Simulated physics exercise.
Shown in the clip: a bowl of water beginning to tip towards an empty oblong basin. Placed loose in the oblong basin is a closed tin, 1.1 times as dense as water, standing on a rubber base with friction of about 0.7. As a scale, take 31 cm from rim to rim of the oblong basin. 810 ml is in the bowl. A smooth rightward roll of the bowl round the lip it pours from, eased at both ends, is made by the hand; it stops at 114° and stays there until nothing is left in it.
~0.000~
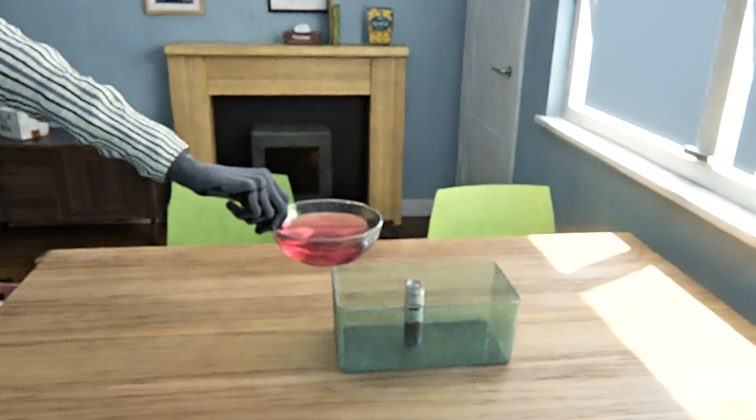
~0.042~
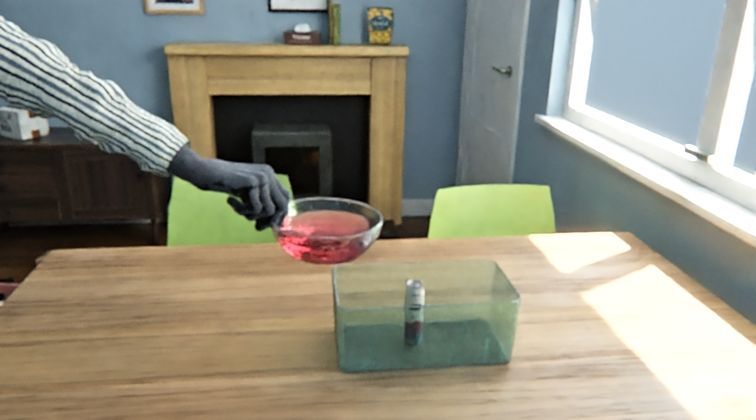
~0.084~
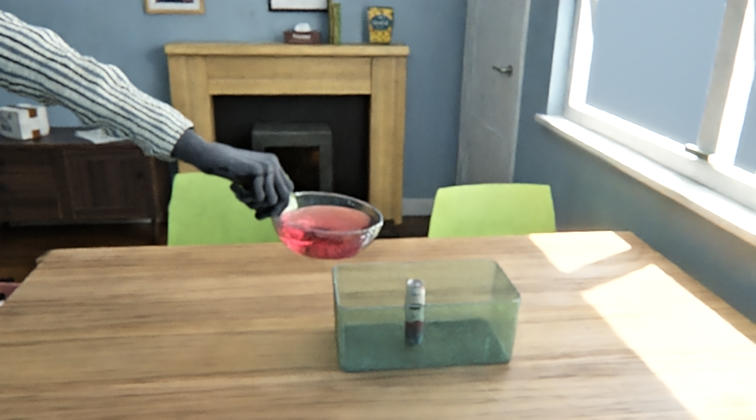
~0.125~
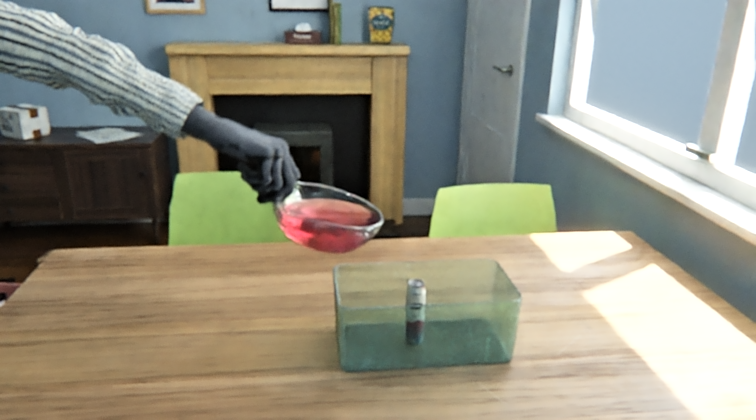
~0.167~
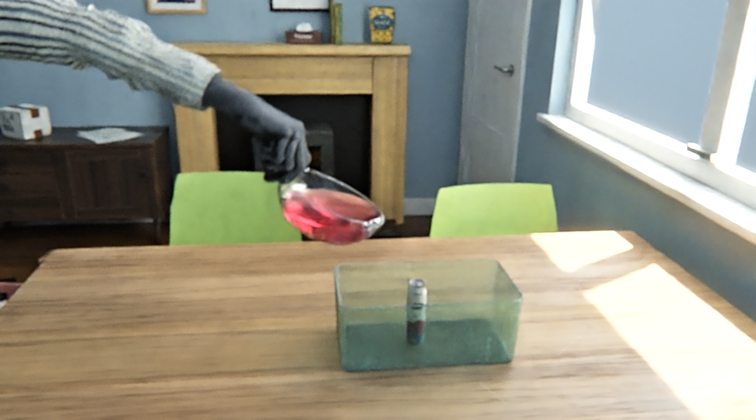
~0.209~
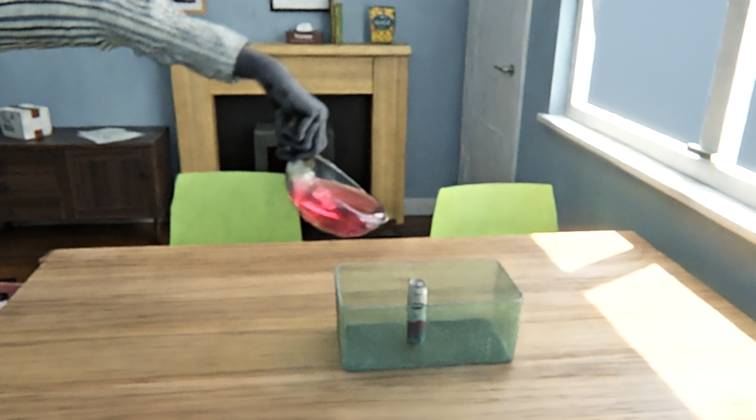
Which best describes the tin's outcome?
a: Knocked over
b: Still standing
b.
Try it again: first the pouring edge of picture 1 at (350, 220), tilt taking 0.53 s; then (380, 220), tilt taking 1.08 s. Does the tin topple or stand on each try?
First it stays on its base; then it stays on its base.
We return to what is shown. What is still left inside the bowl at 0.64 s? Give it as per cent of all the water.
Around 0 in a hundred is still there.
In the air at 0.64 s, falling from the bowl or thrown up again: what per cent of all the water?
About 5 per cent.
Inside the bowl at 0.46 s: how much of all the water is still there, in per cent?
Around 12 percent.
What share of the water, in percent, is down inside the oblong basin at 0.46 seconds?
12 %, roughly.
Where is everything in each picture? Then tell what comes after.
The first picture shows tilt 0°; pouring edge (381, 218); surface from (275, 230) to (376, 227); the oblong basin's rim runs from (334, 287) to (507, 280); the tin's top is at (415, 287).
The second picture shows tilt 2°; pouring edge (381, 218); surface from (276, 228) to (377, 226).
The third picture shows tilt 7°; pouring edge (381, 217); surface from (276, 222) to (377, 222).
The fourth picture shows tilt 15°; pouring edge (382, 217); surface from (278, 212) to (379, 217).
The fifth picture shows tilt 26°; pouring edge (382, 217); surface from (281, 199) to (382, 211).
The sixth picture shows tilt 38°; pouring edge (382, 217); surface from (288, 182) to (370, 202); 4 per cent is over the edge.
By 0.46 s the tilt is 108° and 12 per cent is still to pour; the tin stands where it began.
By 0.64 s the tilt is 114° and 0 per cent is still to pour; the tin stands where it began.
By 0.82 s the tilt is 114° and 1 per cent is still to pour; the tin stands where it began.
By 1.03 s the tilt is 114° and 0 per cent is still to pour; the tin stands where it began.
At rest the tin stands where it began.
